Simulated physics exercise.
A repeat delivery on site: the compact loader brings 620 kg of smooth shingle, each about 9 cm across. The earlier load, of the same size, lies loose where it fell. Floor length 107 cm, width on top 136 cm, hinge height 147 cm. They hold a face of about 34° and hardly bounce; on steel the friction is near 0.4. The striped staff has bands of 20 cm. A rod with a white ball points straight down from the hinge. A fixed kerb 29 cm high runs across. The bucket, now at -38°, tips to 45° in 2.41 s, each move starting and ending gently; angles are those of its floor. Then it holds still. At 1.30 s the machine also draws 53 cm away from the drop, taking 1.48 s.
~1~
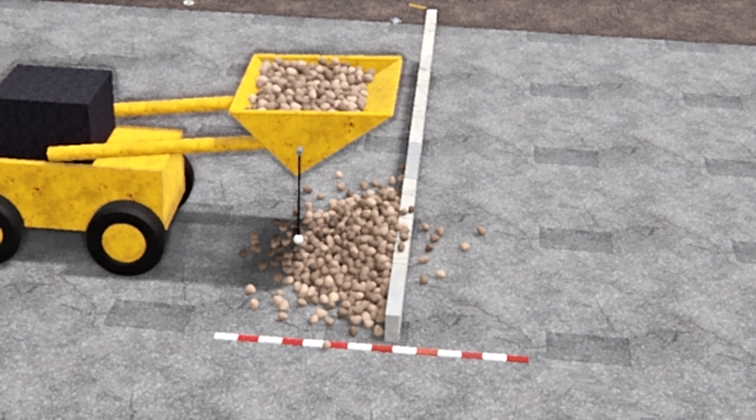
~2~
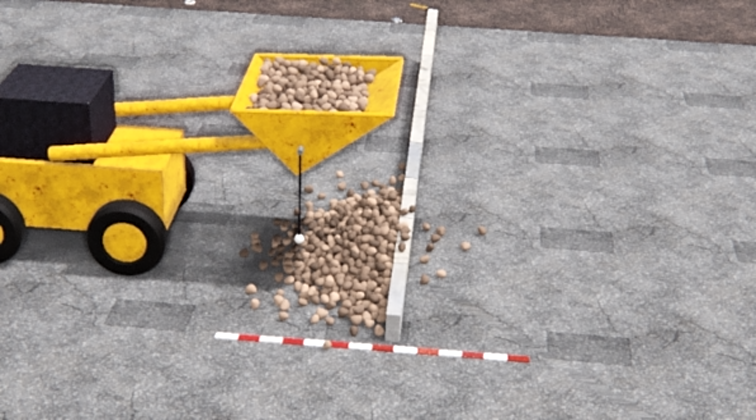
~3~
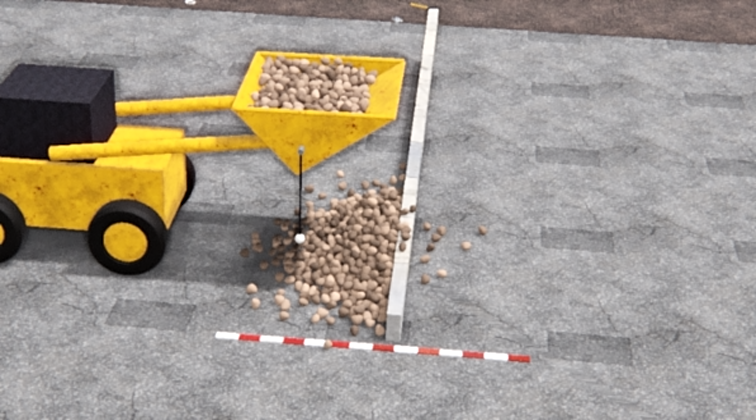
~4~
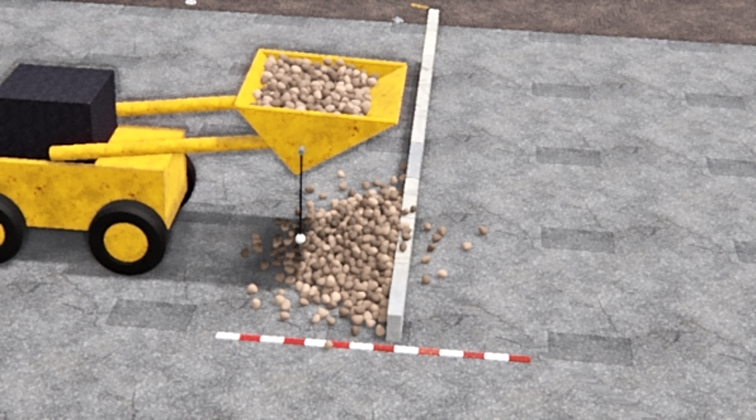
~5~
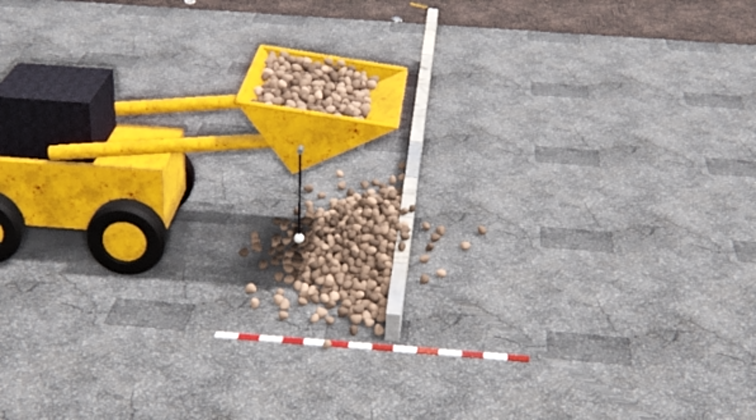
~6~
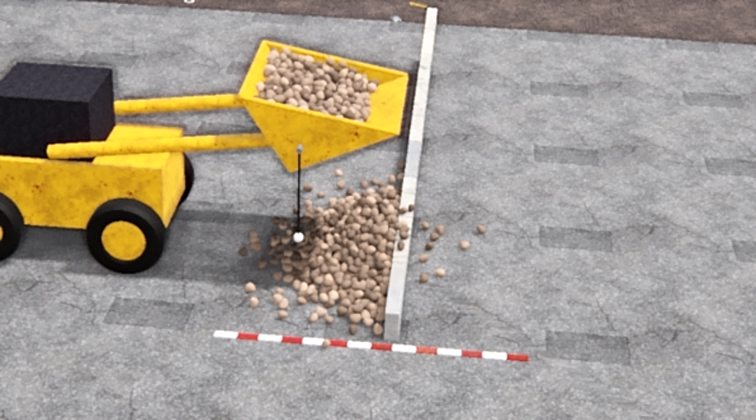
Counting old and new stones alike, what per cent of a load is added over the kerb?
About 22 per cent.
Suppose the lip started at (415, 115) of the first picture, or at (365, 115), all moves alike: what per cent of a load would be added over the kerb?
About 45 and 5 per cent.
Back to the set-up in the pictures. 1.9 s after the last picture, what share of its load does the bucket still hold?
Roughly 0 per cent is still inside.
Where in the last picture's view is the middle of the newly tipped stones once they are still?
Around (368, 238).
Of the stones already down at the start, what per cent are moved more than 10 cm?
Roughly 20 per cent of them.
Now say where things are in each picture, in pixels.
Lip at (391, 115), floor tilted -38°, highest stones at (327, 71). The earlier load is highest near (395, 228), 34 cm above ground level, 98 % on this side of the kerb, 2 % over the kerb, in the first picture.
Lip at (393, 116), floor tilted -37°, highest stones at (326, 73), in the second picture.
The bucket is at -36°, its lip at (394, 118); the top of the load is at (320, 69), in the third picture.
Lip at (397, 122), floor tilted -33°, highest stones at (298, 65), in the fourth picture.
The bucket is at -29°, its lip at (397, 127); the top of the load is at (278, 62), in the fifth picture.
The bucket is at -25°, its lip at (398, 133); the top of the load is at (276, 60), in the sixth picture.
Then, 1.2 s after the last picture the floor is at 32°; in per cent of one load, 74 in the bucket, 122 on this side of the kerb, 3 over the kerb; the foremost stones are at (443, 249).
Then, 1.9 s after the last picture the floor is at 45°; in per cent of one load, 0 in the bucket, 176 on this side of the kerb, 23 over the kerb; the foremost stones are at (521, 263).
Then, 2.6 s after the last picture the floor is at 45°; in per cent of one load, 0 in the bucket, 176 on this side of the kerb, 24 over the kerb; the foremost stones are at (567, 266).
Then, 5.5 s after the last picture the floor is at 45°; in per cent of one load, 0 in the bucket, 176 on this side of the kerb, 24 over the kerb; the foremost stones are at (574, 267). Net gain over the kerb, 22.
